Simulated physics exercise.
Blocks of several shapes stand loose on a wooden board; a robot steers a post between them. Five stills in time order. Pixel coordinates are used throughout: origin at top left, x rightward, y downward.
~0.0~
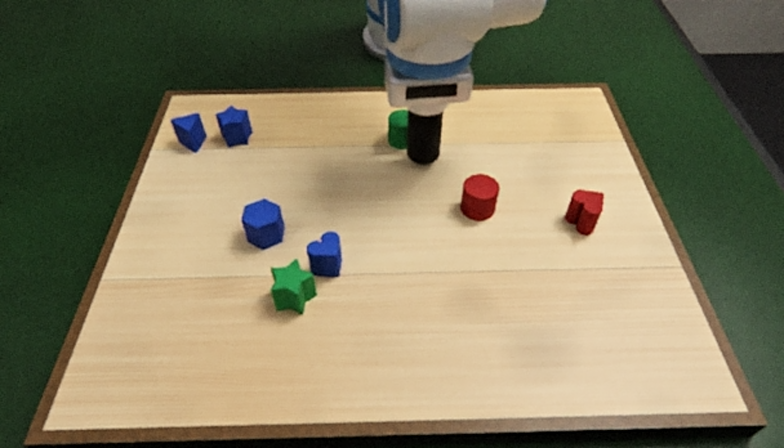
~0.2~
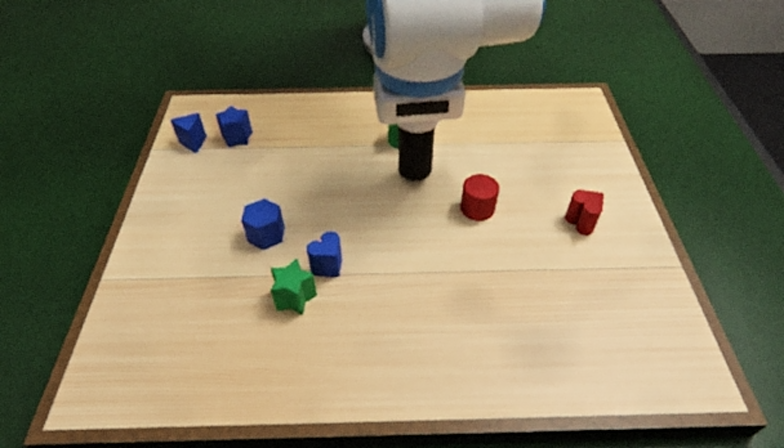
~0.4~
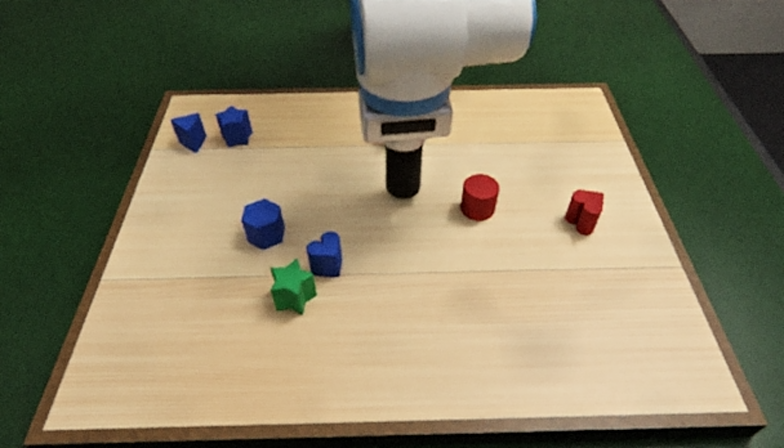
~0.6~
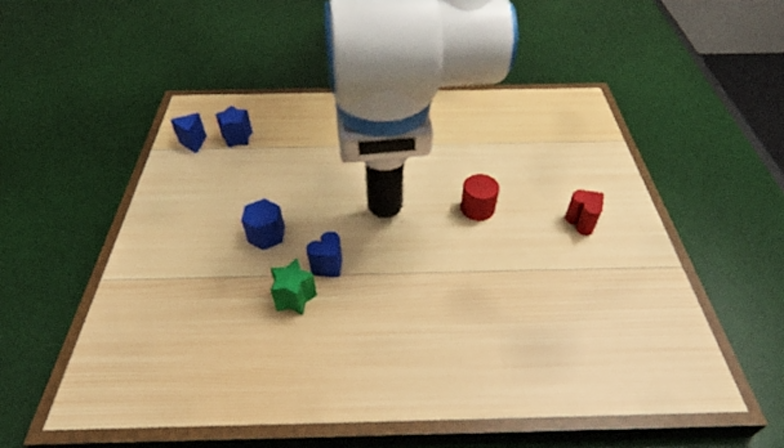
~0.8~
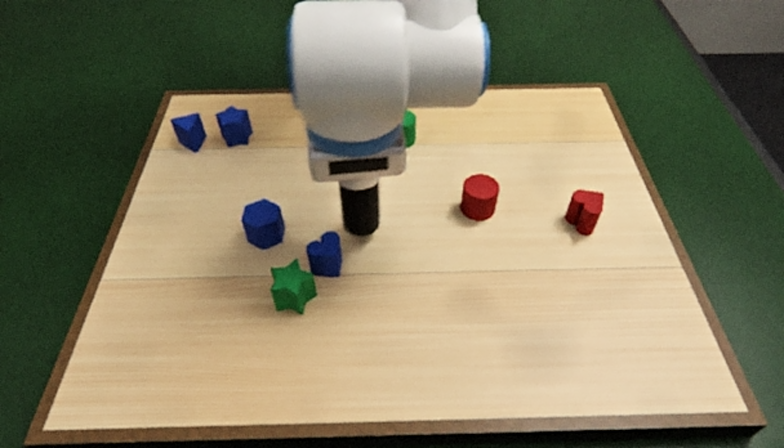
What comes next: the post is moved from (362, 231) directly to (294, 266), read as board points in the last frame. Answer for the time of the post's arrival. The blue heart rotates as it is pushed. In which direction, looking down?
Answer: Anticlockwise.
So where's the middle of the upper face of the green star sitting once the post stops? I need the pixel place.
The point I'd pick in the picture is (278, 294).
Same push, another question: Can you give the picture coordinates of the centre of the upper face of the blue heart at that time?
At pixel (303, 270).
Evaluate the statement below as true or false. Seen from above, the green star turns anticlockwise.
The statement is incorrect.
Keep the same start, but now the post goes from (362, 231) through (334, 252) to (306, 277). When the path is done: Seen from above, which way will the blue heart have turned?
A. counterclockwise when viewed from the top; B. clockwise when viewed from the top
(A)
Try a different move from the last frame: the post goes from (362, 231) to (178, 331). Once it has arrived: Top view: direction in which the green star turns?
From above, the green star will be seen to turn clockwise.
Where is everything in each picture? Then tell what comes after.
The first frame shows lower end of the post at (423, 153), tops of blocks, blue hexagon at (261, 212), green star at (290, 276), blue heart at (325, 244).
The second frame shows post at (415, 169), blocks as before.
The third frame shows post at (403, 187), blocks as before.
The fourth frame shows post at (385, 205), blocks as before.
The fifth frame shows post at (362, 223), blue hexagon at (261, 212), green star at (290, 276), blue heart at (325, 244).
On the path given first. Halfway along, post at (326, 241); blue heart at (314, 257), turned 25° anticlockwise.
At the end, post at (293, 259); blue hexagon not moved; green star at (278, 294), turned 20° clockwise; blue heart at (303, 270), turned 105° anticlockwise.
